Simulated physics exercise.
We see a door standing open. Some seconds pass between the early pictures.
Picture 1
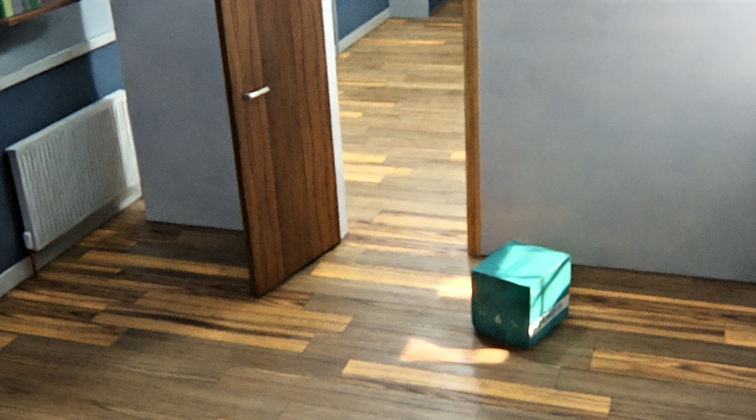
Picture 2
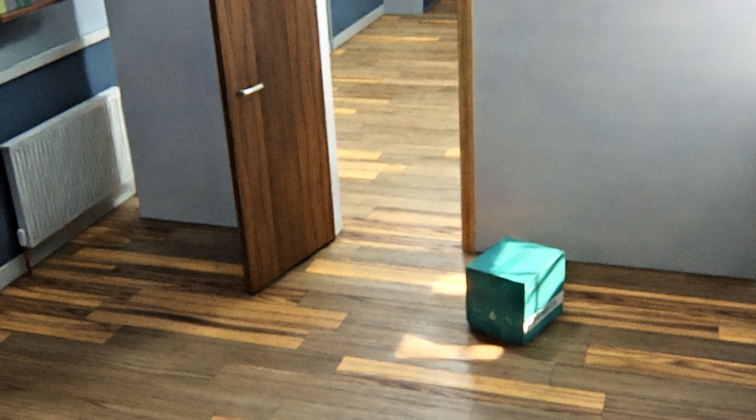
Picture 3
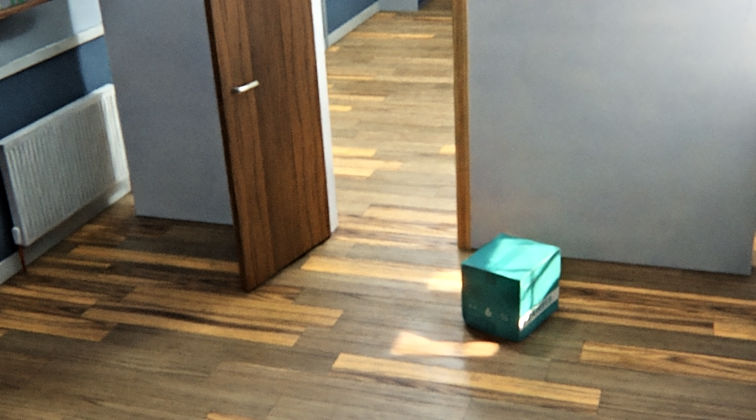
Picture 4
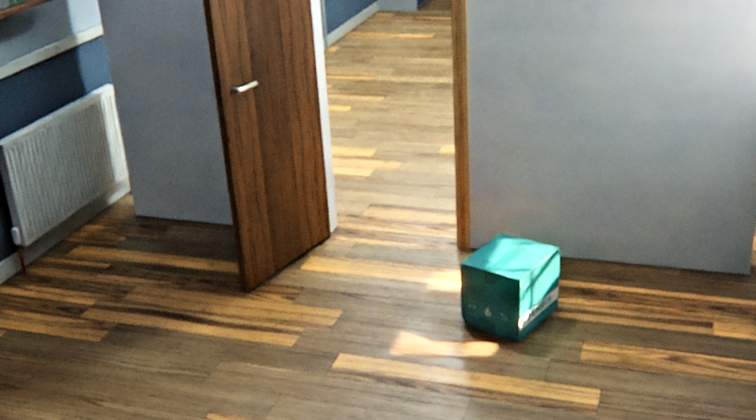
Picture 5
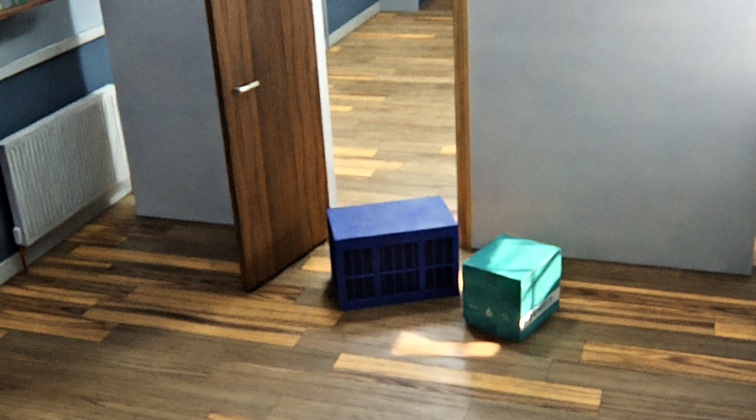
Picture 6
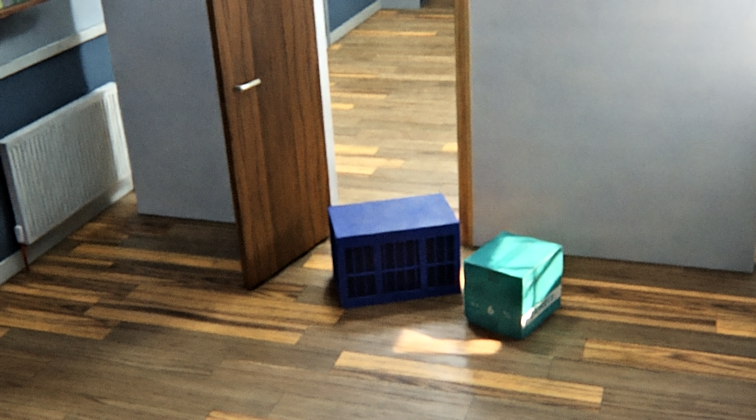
We see a brown door standing open and still beside a turquoise box on a wooden floor, the view shifting only slightly, and then a blue chest suddenly appears in front of the doorway, left of the box.
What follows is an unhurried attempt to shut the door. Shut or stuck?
The door jams.
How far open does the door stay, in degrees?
About 70°.
Then, 0.50 s on from there, door at 93°.
Then, 0.90 s on from there, door at 77°.
In the end, door at 69°; both unmoved. At the end, from the last picture's camera, blue chest near (395, 249).
